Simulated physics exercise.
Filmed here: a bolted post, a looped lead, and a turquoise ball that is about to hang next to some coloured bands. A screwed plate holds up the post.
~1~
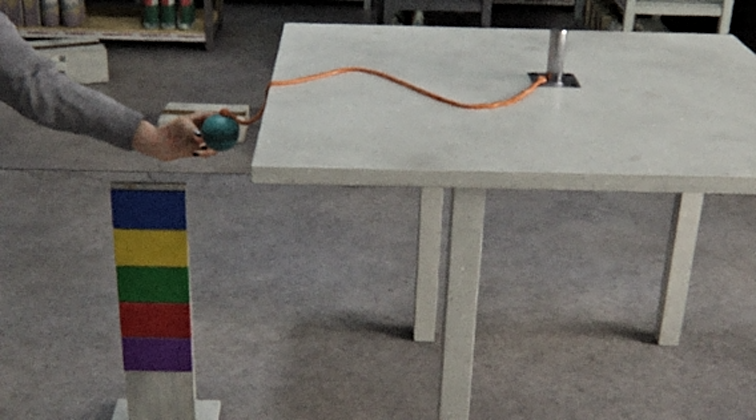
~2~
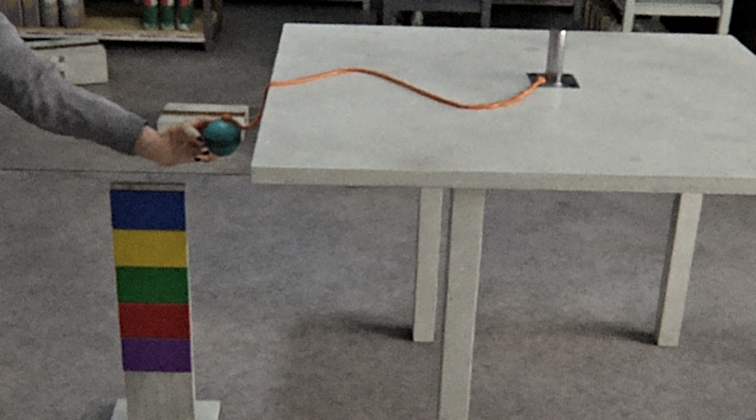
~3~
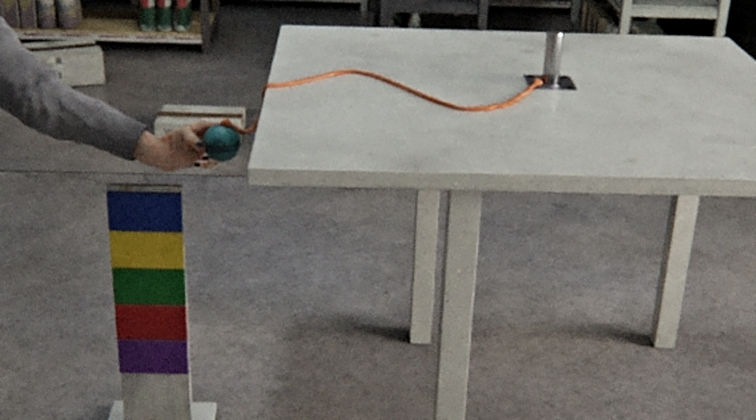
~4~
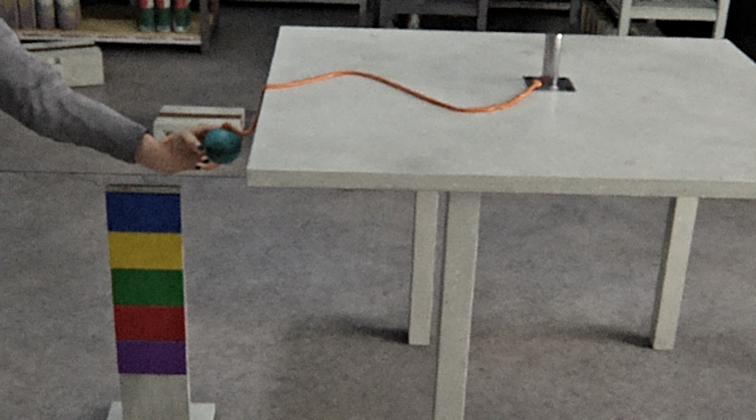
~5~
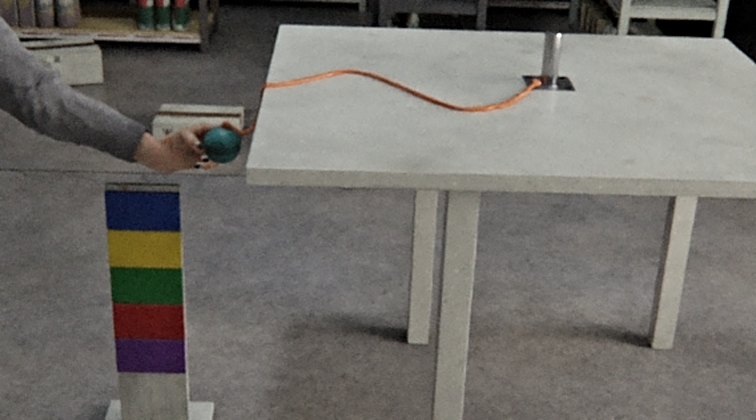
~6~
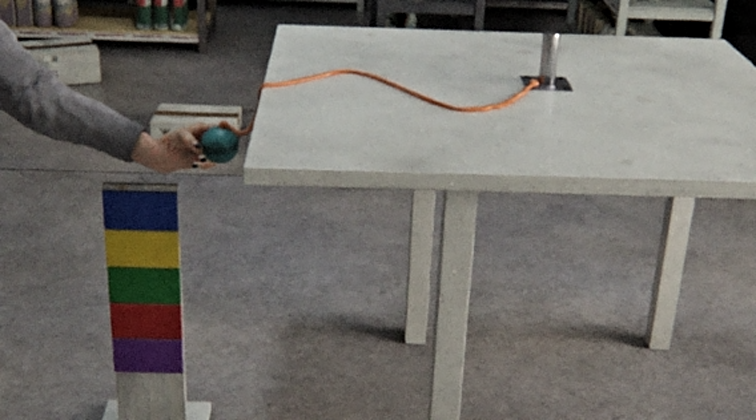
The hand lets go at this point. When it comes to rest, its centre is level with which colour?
The green one.
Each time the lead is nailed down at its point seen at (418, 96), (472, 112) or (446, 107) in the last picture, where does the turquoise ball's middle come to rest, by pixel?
The three spots are (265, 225), (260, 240) and (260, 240), in that order.
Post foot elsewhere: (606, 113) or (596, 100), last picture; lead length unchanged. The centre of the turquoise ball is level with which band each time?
For the first try, yellow; for the second, yellow.
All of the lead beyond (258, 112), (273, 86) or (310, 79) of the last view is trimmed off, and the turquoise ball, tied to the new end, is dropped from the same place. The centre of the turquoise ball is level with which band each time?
Taking them in turn: Yellow; blue; no band.
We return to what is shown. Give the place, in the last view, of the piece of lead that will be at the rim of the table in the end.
Pixel (362, 74).
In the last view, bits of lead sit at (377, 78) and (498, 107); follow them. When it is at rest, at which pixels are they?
Point one: (282, 90); point two: (441, 85).
Soon after, ball near (234, 283); level with green.
Then, ball near (285, 283); level with green.
Further on, ball near (257, 290); level with green.
At rest, ball near (256, 290); level with green. The green one.
